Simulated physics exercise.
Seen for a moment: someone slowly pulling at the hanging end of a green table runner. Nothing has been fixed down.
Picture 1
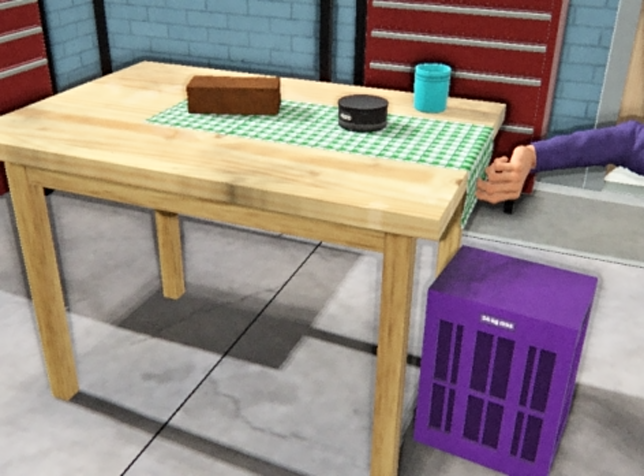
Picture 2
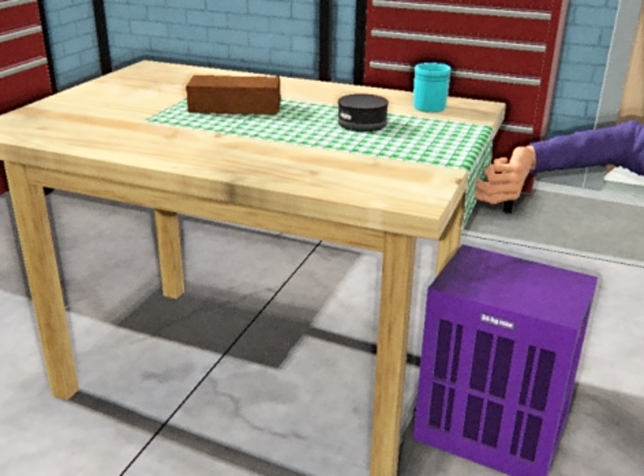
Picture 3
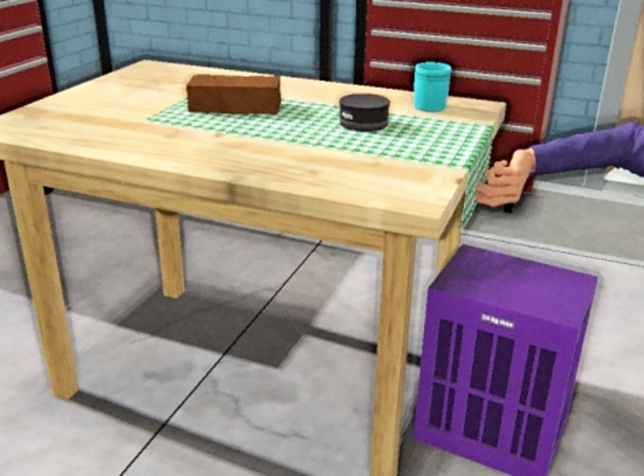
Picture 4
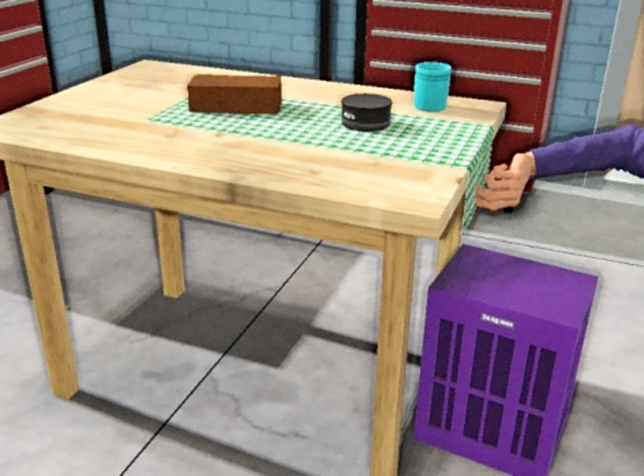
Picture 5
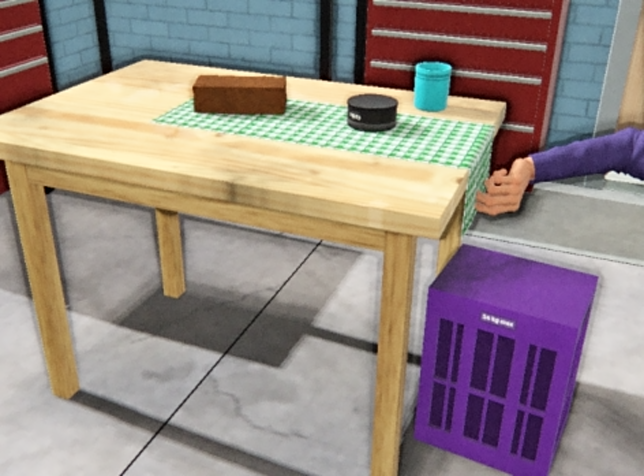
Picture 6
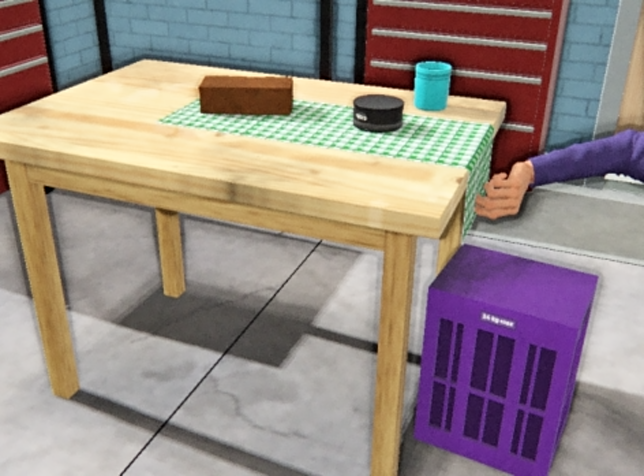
A hand at the right slowly tugged the hanging end of a green checked cloth, and the brick and black tub slid slightly right with it while the turquoise mug stayed put.
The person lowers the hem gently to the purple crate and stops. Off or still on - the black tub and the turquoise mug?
Black tub: Still on, turquoise mug: Still on.
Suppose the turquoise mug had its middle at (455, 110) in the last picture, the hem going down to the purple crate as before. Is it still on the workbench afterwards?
Looks like it goes off the side.
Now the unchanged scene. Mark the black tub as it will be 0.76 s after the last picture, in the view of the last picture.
(428, 120).
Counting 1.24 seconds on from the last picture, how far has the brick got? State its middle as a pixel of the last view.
(304, 103) or so.
Then, 0.76 s after the last picture, hem on the crate; tub carried along near (428, 120); mug unmoved.
Then, 1.24 s after the last picture, hem on the crate; tub carried along near (441, 122); mug unmoved.
At rest, hem on the crate; tub carried along near (441, 122); mug unmoved. The black tub remains up there and the turquoise mug keeps clear of the edge.
